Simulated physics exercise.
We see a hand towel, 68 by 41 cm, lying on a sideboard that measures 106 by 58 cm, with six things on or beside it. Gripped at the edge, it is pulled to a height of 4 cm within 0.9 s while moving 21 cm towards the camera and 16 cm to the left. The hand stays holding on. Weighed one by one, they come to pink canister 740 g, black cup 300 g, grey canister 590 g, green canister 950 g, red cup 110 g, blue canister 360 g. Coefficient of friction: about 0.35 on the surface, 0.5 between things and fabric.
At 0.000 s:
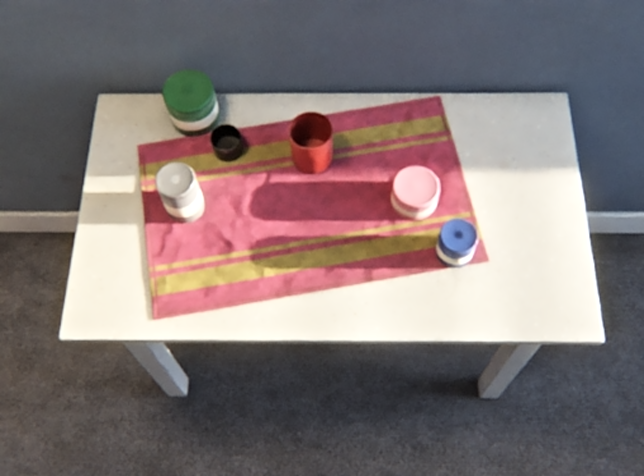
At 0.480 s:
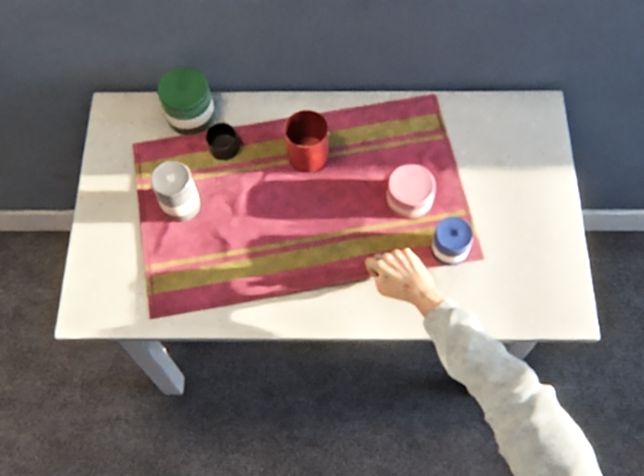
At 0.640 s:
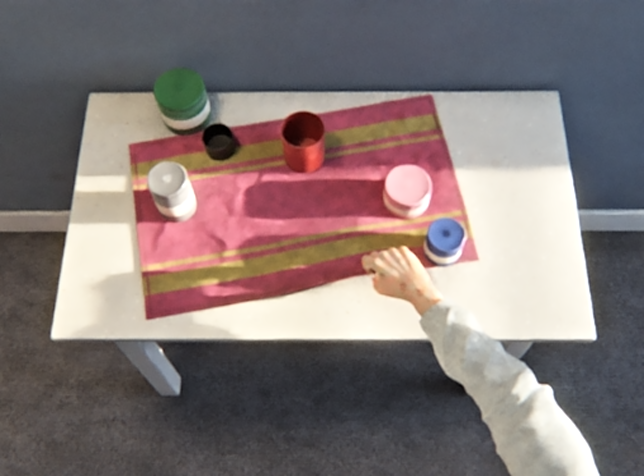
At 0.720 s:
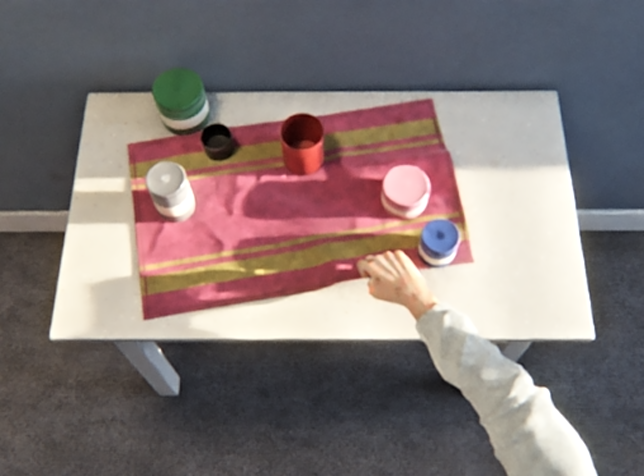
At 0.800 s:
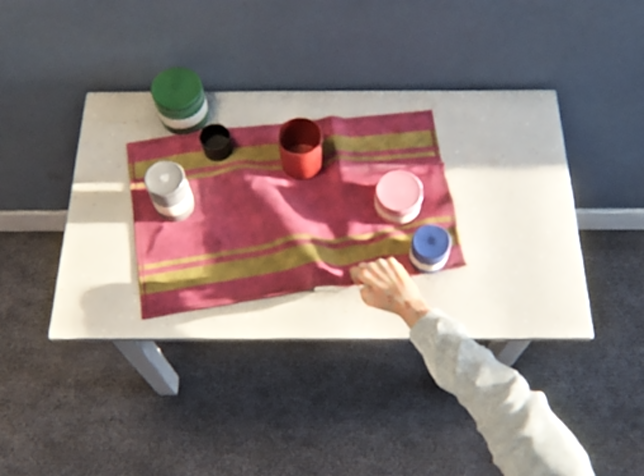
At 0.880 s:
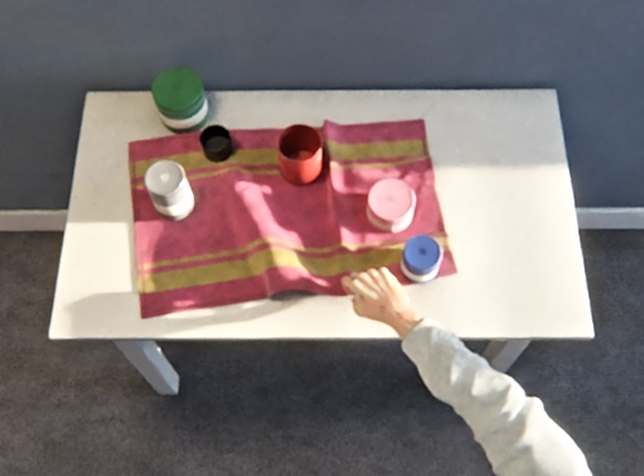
A hand reached in and tugged the front edge of a striped towel on a white table slightly left and forward, wrinkling it and shifting the blue, pink and red containers a little with it.
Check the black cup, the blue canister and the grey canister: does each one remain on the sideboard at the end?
Check: Black cup - yes, it remains; blue canister - no, it falls; grey canister - yes, it remains.
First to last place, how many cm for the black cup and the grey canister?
Black cup: 15 cm; grey canister: 6 cm.
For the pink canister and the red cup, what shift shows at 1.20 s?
I'd put the pink canister at some 20 centimetres and the red cup at some 15 centimetres.
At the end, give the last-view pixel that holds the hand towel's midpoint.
(274, 277) or thereabouts.
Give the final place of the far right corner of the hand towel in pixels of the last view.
(440, 244), roughly.
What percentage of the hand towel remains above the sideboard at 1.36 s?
Some 90 in a hundred.
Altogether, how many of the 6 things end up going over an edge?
2.
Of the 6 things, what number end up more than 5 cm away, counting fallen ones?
Count recorded: 5.
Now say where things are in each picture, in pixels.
In the first picture, black cup (225, 137); blue canister (459, 235); grey canister (175, 179); hand towel corners (154, 320) (138, 145) (440, 96) (489, 261).
In the second picture, hand towel corners (150, 319) (133, 144); grip (376, 276).
In the third picture, blue canister (447, 234); hand towel corners (147, 320) (129, 145); grip (372, 274).
In the fourth picture, blue canister (441, 235); red cup (302, 131); hand towel corners (144, 320) (128, 144); grip (367, 278).
In the fifth picture, pink canister (399, 191); blue canister (432, 241); red cup (300, 136); hand towel corners (142, 319) (127, 144); grip (360, 285).
In the sixth picture, black cup (215, 138); blue canister (423, 252); grey canister (164, 177); hand towel corners (141, 319) (129, 142) (424, 120) (459, 273); grip (352, 295).
At 1.0 s, 100 % of the hand towel is still over the top; blue canister 14 cm off its start, black cup 4 cm off its start, pink canister 10 cm off its start.
At 1.2 s, 95 % of the hand towel is still over the top; blue canister 23 cm off its start, black cup 8 cm off its start, grey canister 1 cm off its start.
At 1.4 s, 90 % of the hand towel is still over the top; blue canister over the edge, black cup 12 cm off its start at (241, 176), grey canister 2 cm off its start at (161, 184).
At 1.5 s, 85 % of the hand towel is still over the top; blue canister over the edge, black cup 14 cm off its start, grey canister 4 cm off its start.
At 3.1 s, 80 % of the hand towel is still over the top; blue canister over the edge, black cup 14 cm off its start at (244, 186), grey canister 5 cm off its start at (164, 201), pink canister over the edge.
